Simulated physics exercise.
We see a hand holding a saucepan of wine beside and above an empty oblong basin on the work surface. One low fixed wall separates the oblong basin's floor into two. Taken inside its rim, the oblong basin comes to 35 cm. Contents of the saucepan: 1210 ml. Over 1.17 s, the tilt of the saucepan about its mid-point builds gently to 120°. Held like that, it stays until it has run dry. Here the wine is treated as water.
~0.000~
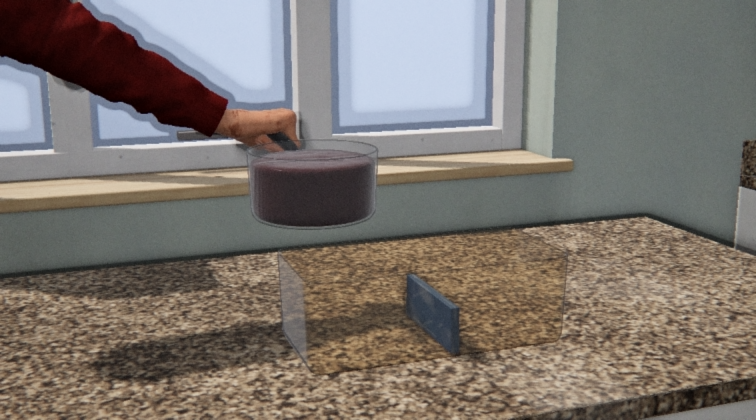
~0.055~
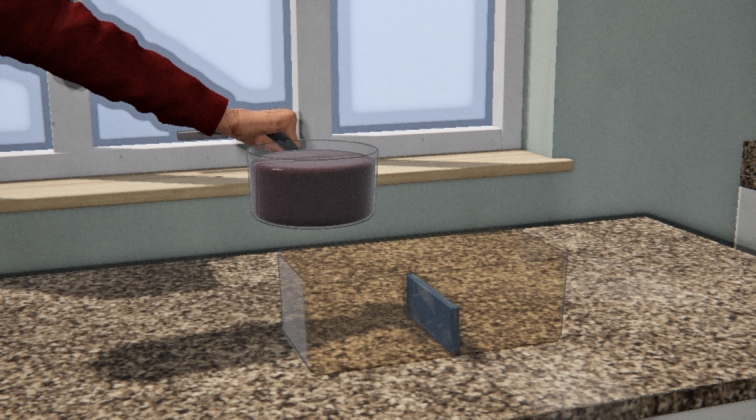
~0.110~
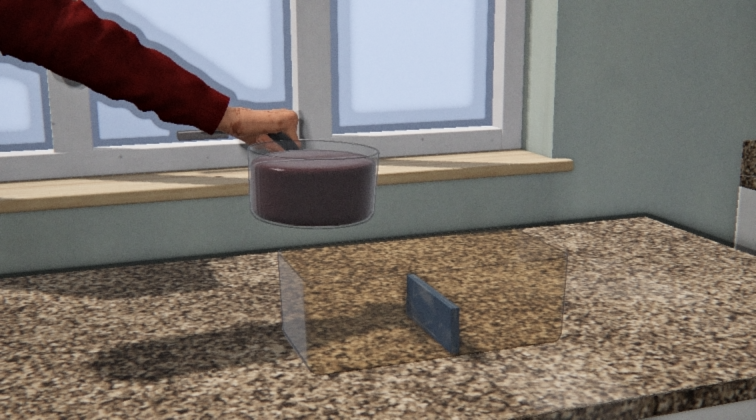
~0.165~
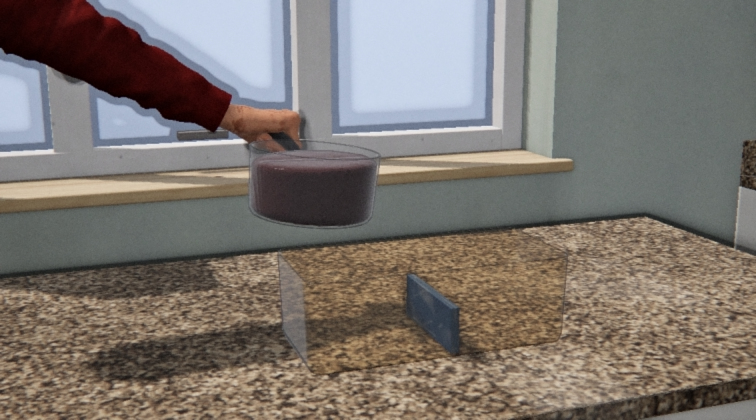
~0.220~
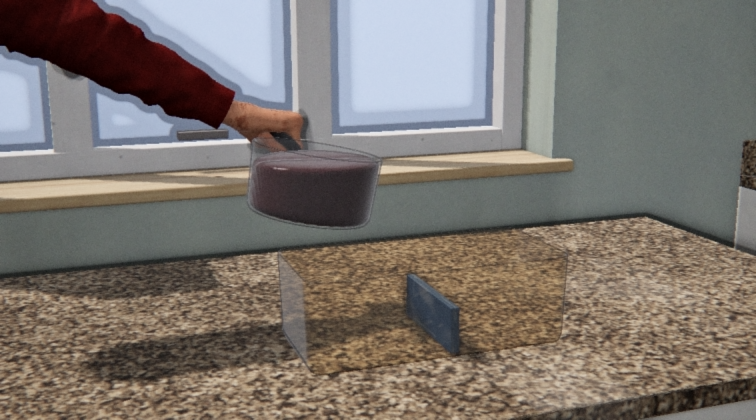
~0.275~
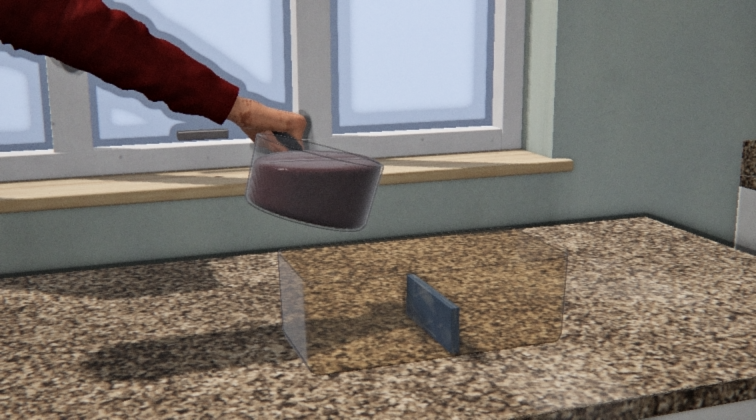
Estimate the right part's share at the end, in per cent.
Roughly 21 per cent is in the right part.
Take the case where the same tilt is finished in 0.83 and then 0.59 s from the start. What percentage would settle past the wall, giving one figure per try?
15 then 10 %.
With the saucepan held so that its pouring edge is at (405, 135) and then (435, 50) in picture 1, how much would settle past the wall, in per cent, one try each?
70 per cent first, 90 per cent second.
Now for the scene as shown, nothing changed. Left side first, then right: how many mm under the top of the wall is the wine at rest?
I'd say some 26 mm on the left and some 50 mm on the right.
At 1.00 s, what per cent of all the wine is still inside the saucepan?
About 4 percent.
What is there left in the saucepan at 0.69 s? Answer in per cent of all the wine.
About 42 percent.
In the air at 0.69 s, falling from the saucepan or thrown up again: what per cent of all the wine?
Near 28 in a hundred.
By 0.69 s the tilt is 77° and 42 per cent is still to pour, 18 is left of the wall and 12 right of it.
By 1.00 s the tilt is 114° and 4 per cent is still to pour, 66 is left of the wall and 21 right of it.
By 1.32 s the tilt is 120° and 0 per cent is still to pour, 77 is left of the wall and 21 right of it.
By 1.67 s the tilt is 120° and 0 per cent is still to pour, 77 is left of the wall and 21 right of it.
At rest 77 per cent lies left of the wall, 21 right of it and 2 outside.
